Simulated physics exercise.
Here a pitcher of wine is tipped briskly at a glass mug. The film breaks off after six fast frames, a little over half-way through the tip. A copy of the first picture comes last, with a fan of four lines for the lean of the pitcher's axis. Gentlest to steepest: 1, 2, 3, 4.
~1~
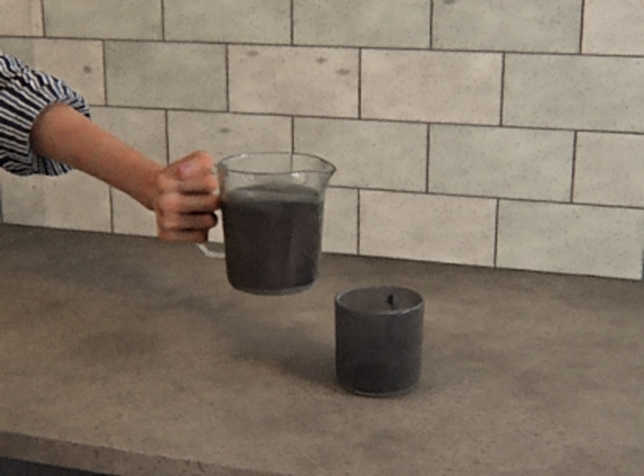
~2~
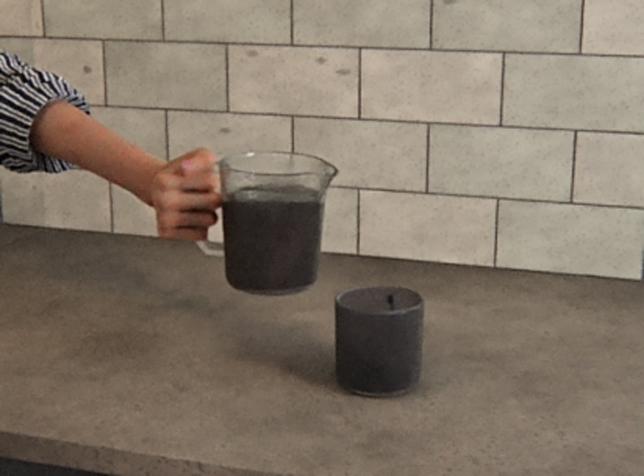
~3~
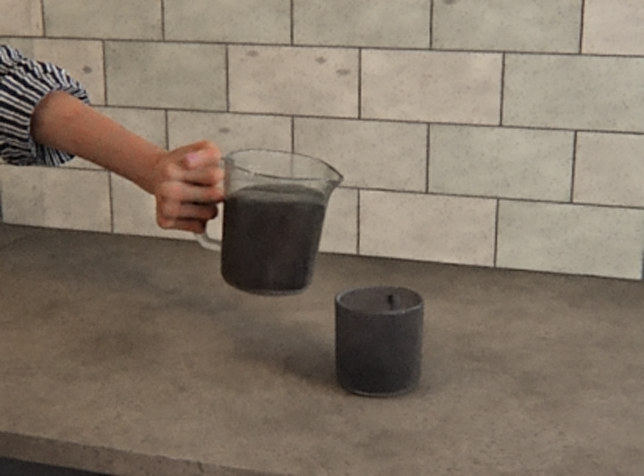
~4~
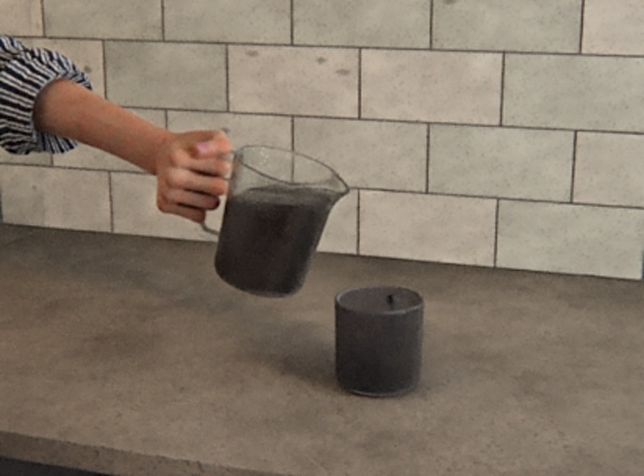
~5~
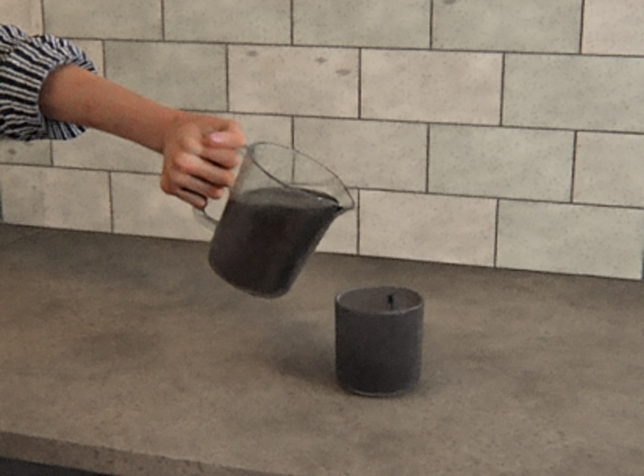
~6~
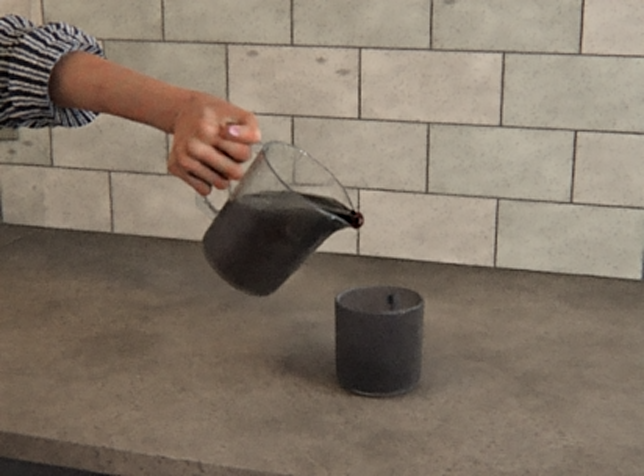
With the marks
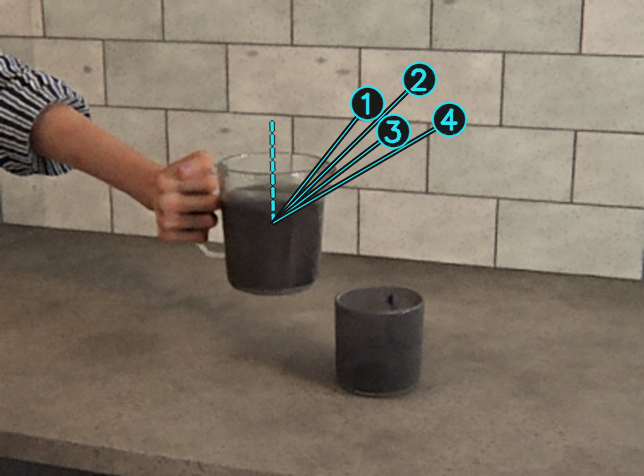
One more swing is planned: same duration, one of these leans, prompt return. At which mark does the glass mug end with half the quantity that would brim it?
4 beats the others.
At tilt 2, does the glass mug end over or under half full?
Under half.
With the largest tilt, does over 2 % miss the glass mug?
No, it does not.
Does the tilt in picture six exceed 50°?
No, it does not.
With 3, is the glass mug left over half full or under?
Under half.
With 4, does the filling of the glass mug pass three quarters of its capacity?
No, less.
On the marked copy, 1 at (357, 117); 2 at (407, 91); 3 at (379, 141); 4 at (435, 128).
For tilt 1, the glass mug ends with about 10 % of what it can hold.
For tilt 2, the glass mug ends with about 20 % of what it can hold.
For tilt 3, the glass mug ends with about 33 % of what it can hold.
For tilt 4, the glass mug ends with about 48 % of what it can hold.
